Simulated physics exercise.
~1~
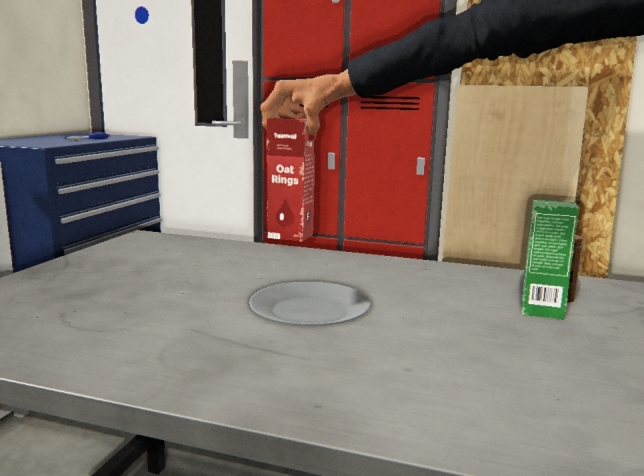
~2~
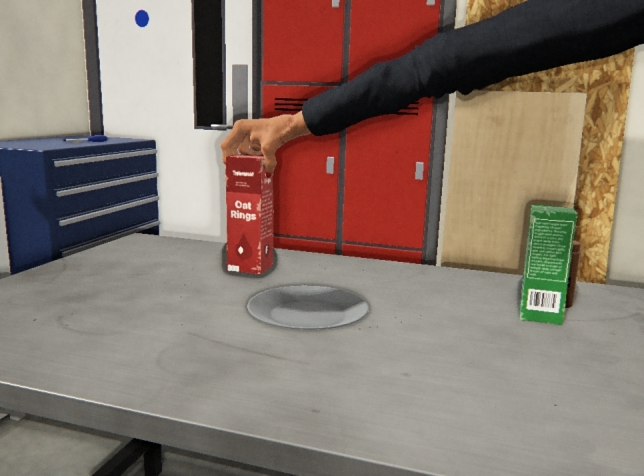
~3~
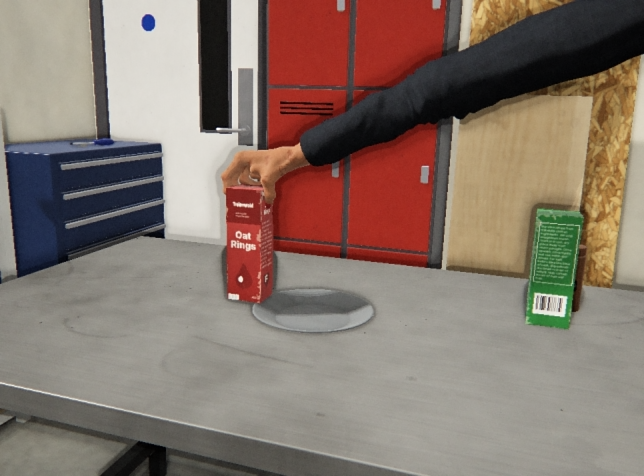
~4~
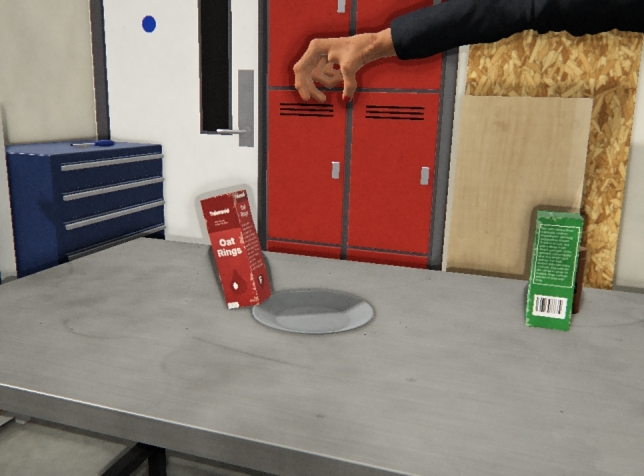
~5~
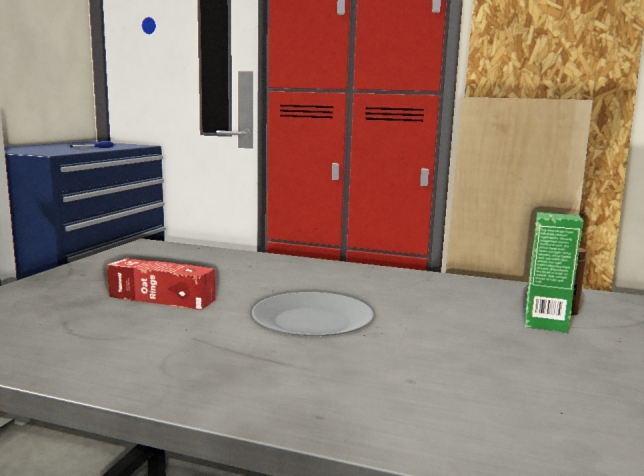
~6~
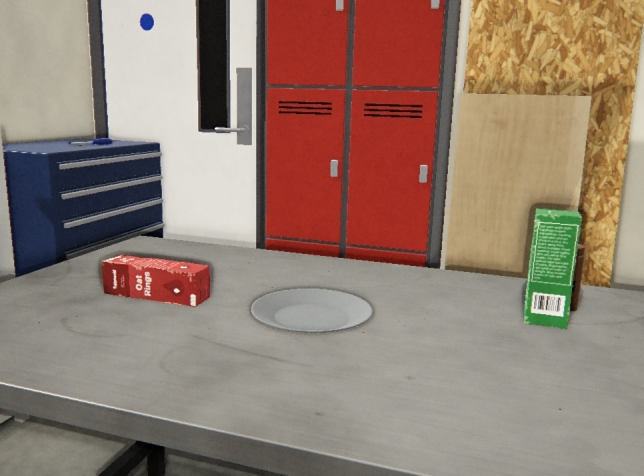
Hand lowering a red Oat Rings carton beside a grey plate and letting go, the carton tipping left and ending on its side.
